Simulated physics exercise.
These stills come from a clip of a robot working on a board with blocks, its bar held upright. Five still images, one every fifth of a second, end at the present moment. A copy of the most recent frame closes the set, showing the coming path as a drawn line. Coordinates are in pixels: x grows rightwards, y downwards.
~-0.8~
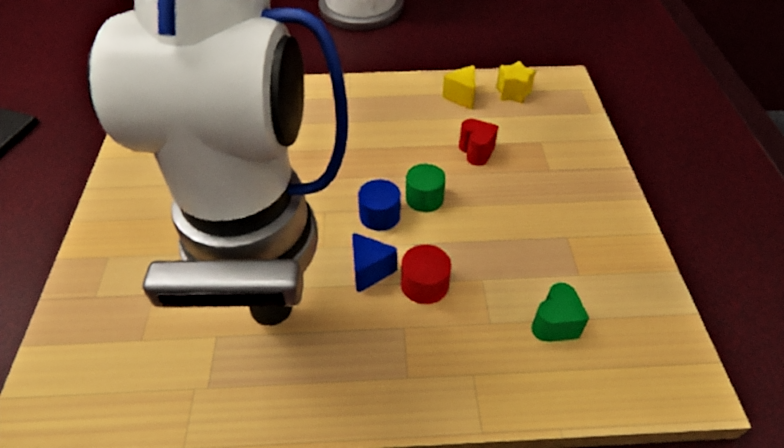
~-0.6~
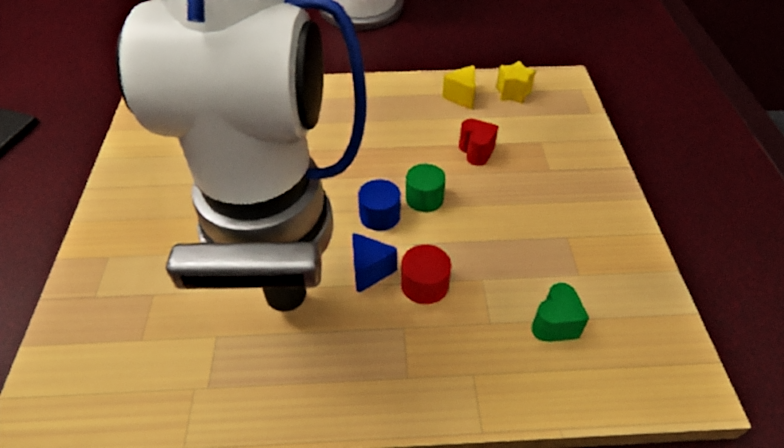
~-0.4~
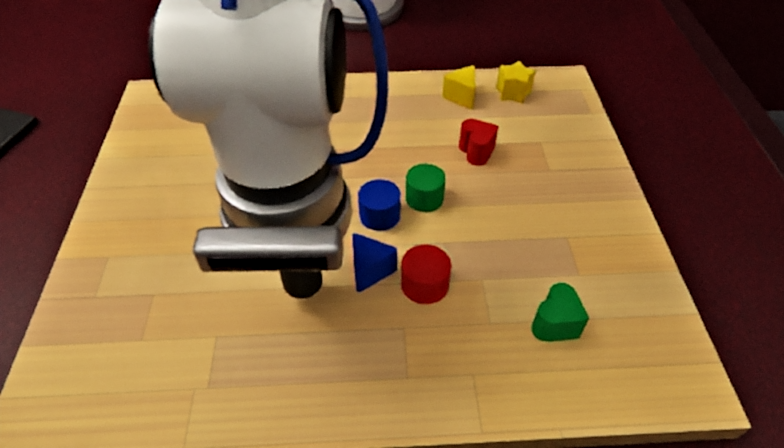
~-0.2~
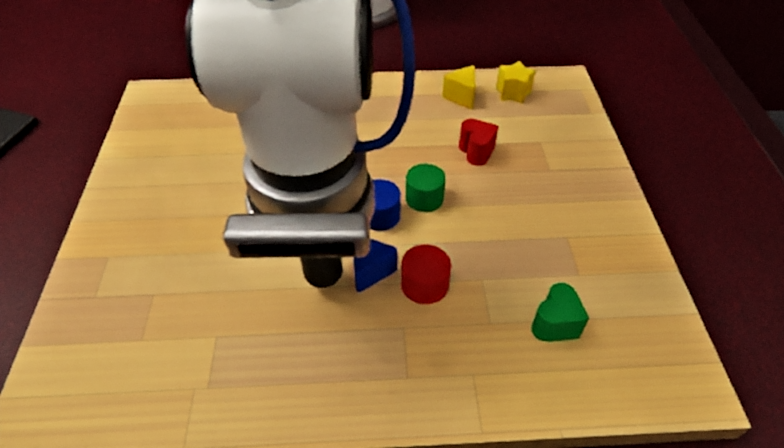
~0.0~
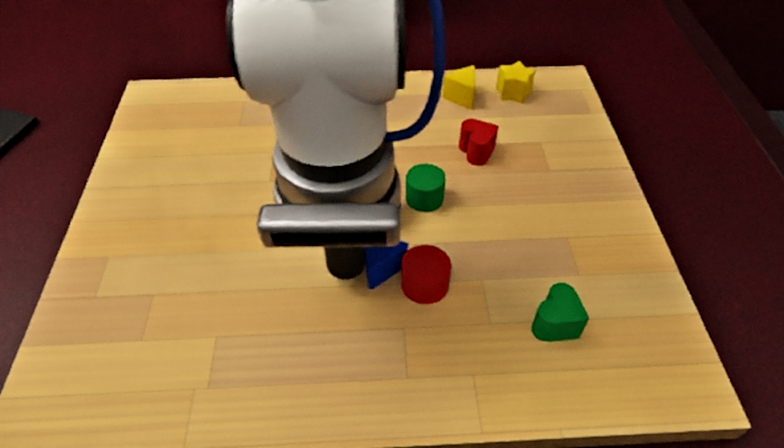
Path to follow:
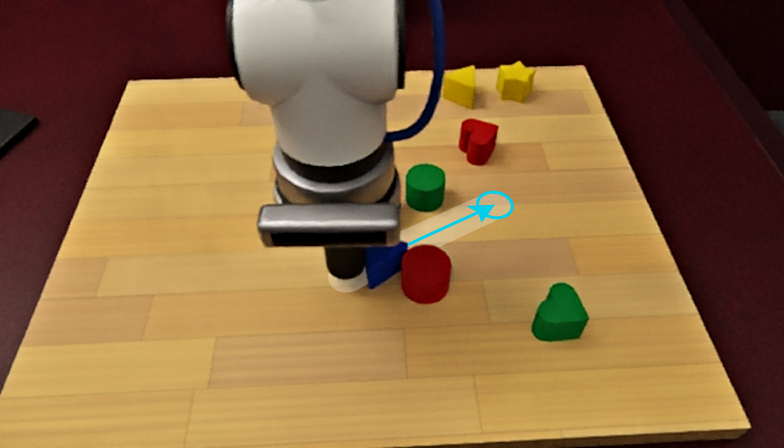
A white robot arm holding a dark peg moves right and slightly away across a wooden board toward a blue triangle, then nudges it slightly right beside a red cylinder, while the other red, green and yellow blocks stay still.
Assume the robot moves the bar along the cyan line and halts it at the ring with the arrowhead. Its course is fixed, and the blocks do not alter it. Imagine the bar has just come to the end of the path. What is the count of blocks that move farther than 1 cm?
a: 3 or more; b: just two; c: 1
Option c.
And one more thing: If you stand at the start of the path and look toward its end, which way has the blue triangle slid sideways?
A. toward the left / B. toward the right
Letter B.
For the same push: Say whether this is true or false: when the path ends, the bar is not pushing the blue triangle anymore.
The statement is correct.
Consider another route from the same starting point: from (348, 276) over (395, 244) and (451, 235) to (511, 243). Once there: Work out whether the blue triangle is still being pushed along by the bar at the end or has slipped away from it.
I'm fairly sure the blue triangle rides along ahead of the bar to the very end.
Drawn move, straight from (348, 276) to (495, 205).
What follows on the original path. One third of the way, bar (399, 237); blue triangle (434, 225), turned 10° clockwise.
Two thirds of the way, bar (450, 213); blue triangle (484, 213), turned 40° clockwise.
At the end, bar (497, 192); blue triangle (502, 213), turned 70° clockwise; green circle still.
